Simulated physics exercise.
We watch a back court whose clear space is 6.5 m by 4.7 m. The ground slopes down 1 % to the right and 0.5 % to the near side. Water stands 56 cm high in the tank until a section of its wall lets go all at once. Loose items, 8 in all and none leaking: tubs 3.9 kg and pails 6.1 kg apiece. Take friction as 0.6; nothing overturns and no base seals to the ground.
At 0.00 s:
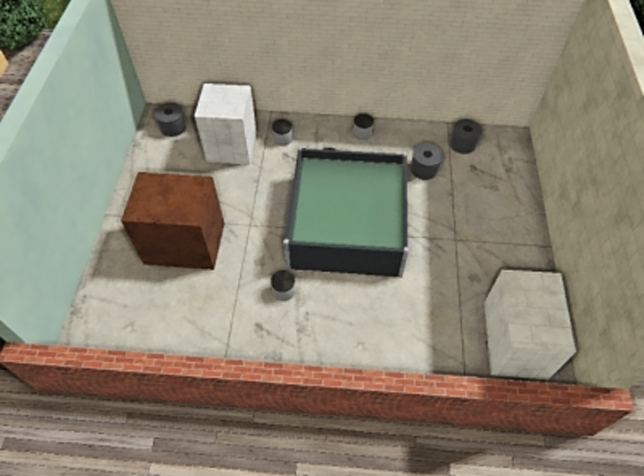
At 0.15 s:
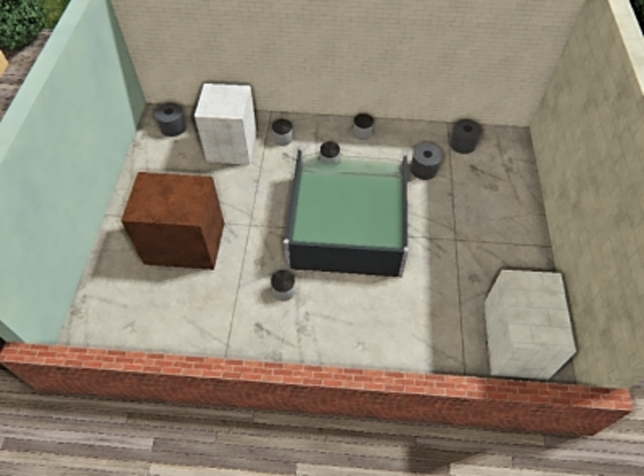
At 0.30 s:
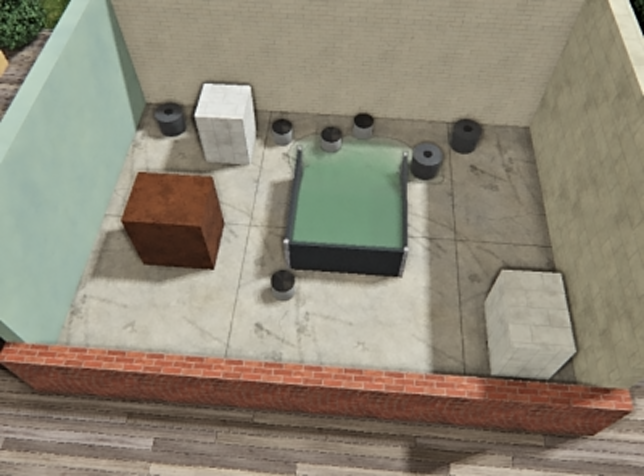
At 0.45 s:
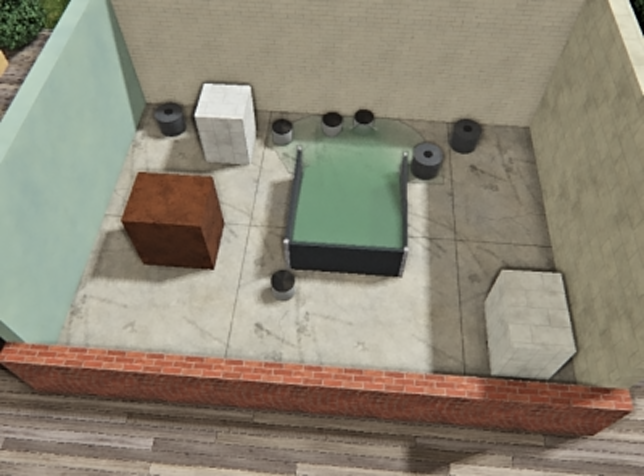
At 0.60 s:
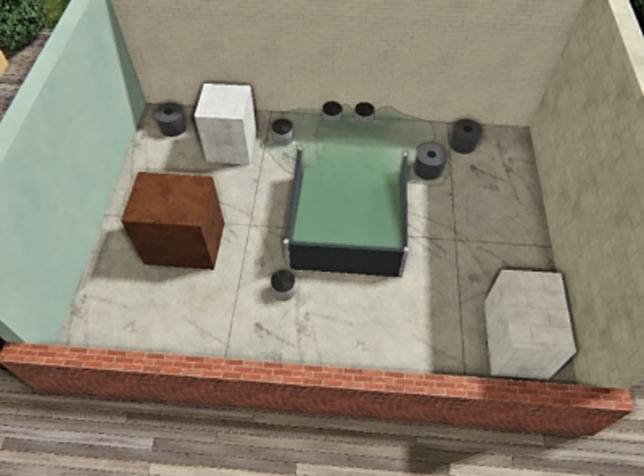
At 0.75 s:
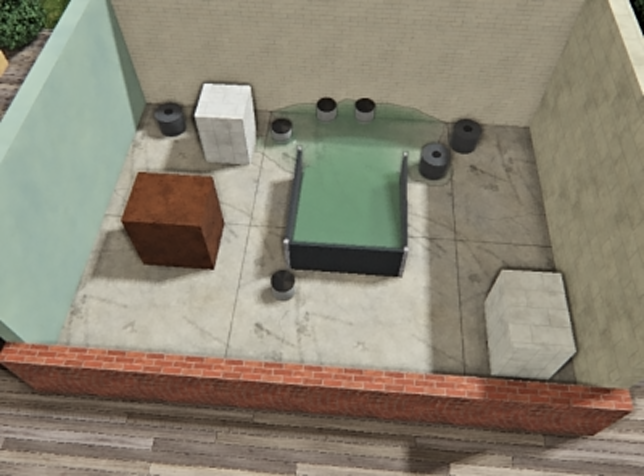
The clip opens on a walled court where green water fills a dark-sided tank among blocks, tubs and pails. The tank's far side opens, revealing a pail behind it, and water spreads toward the back wall, pushing that pail back, then nudging a second pail and a tub slightly.
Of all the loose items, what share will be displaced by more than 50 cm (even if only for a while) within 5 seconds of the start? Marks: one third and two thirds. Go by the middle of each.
Share: Two thirds or above.
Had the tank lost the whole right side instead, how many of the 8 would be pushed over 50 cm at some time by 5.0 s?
In that case 4 of them.
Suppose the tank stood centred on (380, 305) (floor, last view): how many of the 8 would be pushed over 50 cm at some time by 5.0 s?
In that case 7 of them.
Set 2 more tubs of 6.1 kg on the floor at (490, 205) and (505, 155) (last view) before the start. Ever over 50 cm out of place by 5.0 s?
In turn: Past it, over.
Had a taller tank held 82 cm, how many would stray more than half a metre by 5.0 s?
In that case 7 of them.
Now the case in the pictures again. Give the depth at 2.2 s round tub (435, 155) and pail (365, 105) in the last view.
About 3 and 15 cm.
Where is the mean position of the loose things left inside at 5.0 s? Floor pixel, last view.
At about (302, 224).
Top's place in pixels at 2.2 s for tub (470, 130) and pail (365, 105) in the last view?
Near (505, 175) and (423, 138).
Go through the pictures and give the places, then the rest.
In the first picture, a pail is out of sight; a pail at (364, 120), on the bottom; 2.4 m2 under water; 0 of 8 have shifted.
The second picture shows a pail at (330, 149) rests on the ground, 12 cm from its start; a pail at (364, 120) rests on the ground; water covers 3.1 m2; 1 of 8 have shifted.
The third picture shows a pail at (331, 134) rests on the ground, 44 cm from its start; a pail at (364, 120), on the bottom; 4.0 m2 under water; 1 of 8 have shifted.
The fourth picture shows a pail at (332, 119) rests on the ground, 79 cm from its start; a pail at (364, 116), on the bottom, 9 cm from its start; water covers 5.0 m2; 2 of 8 have shifted.
The fifth picture shows a pail at (332, 108), on the bottom, 104 cm from its start; a pail at (365, 109) rests on the ground, 24 cm from its start; water covers 5.7 m2; 3 of 8 have shifted.
The sixth picture shows a pail at (327, 104) floats, 105 cm from its start; a pail at (365, 105), afloat, 24 cm from its start; water covers 6.0 m2; 3 of 8 have shifted.
After 1.1 s 1 of 8 are over 50 cm from their spots; 2 afloat.
After 2.2 s 5 of 8 are over 50 cm from their spots; 2 afloat.
After 3.5 s 7 of 8 are over 50 cm from their spots; 2 afloat.
After 5.0 s 7 of 8 are over 50 cm from their spots, and 7 have been at some point; 3 afloat.
